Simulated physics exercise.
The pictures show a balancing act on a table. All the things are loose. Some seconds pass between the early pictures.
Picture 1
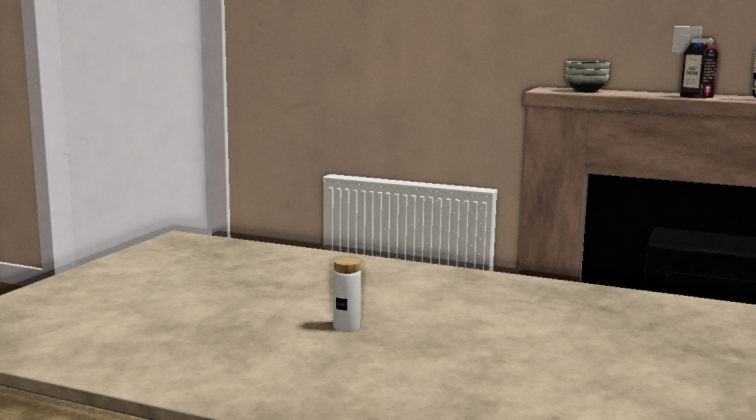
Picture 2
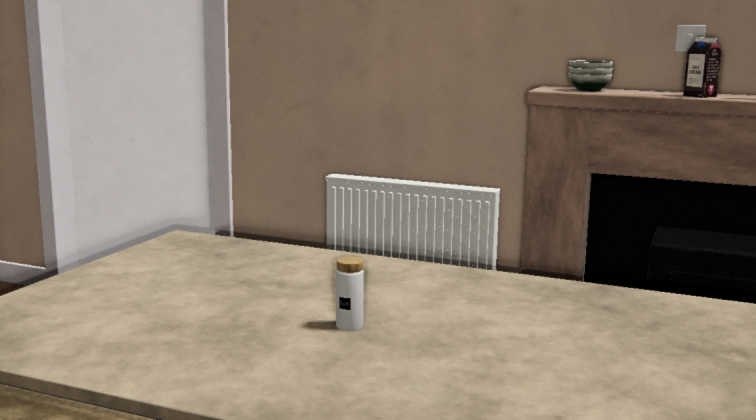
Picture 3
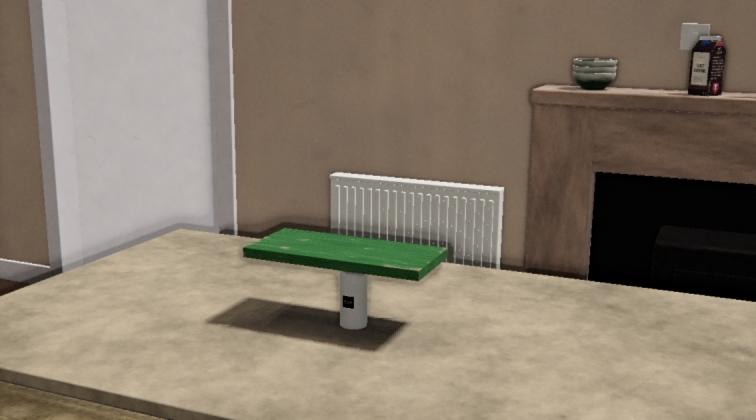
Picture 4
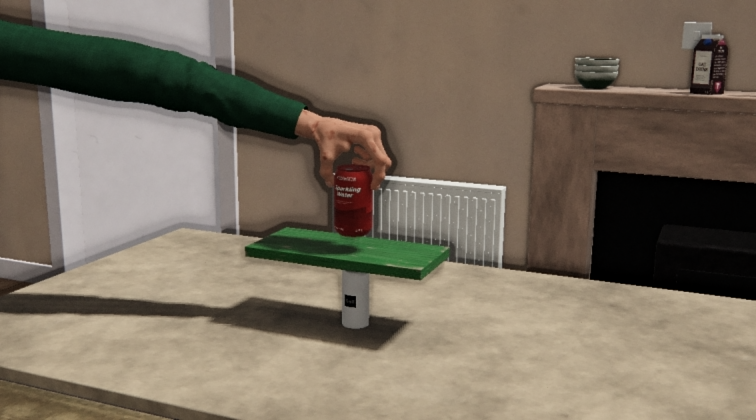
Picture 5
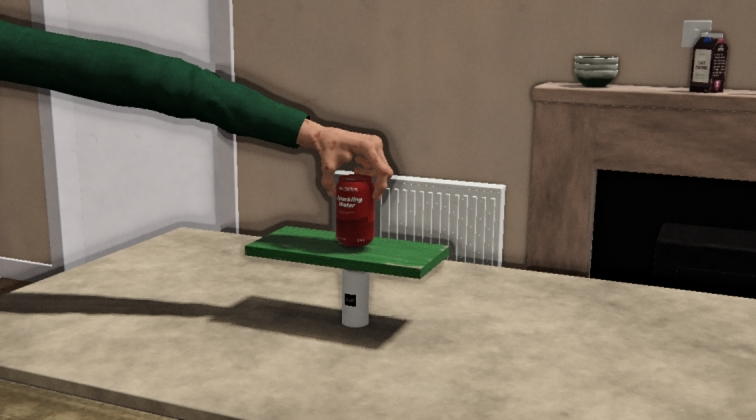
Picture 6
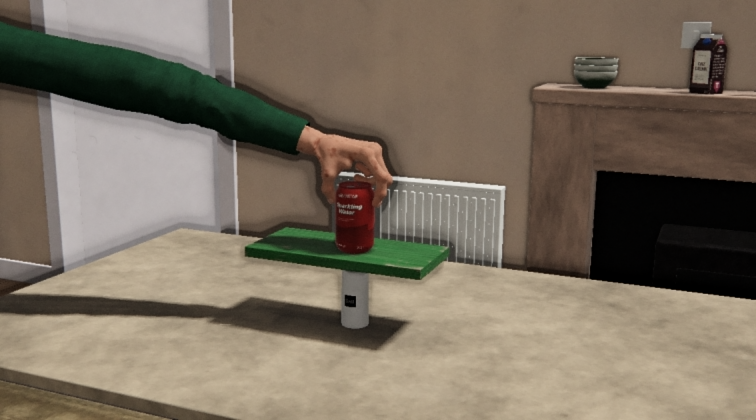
A hand lowers a red can onto a green board resting on a white shaker.
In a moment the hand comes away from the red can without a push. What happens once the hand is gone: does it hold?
In the end the stack stays up.
Then, 0.20 s after the last picture, nothing has stirred.
Then, 0.60 s after the last picture, red can resting near (355, 218).
At rest, all 3 in place. Seen from the same camera at the end, red can near (355, 218). The stack keeps its balance.
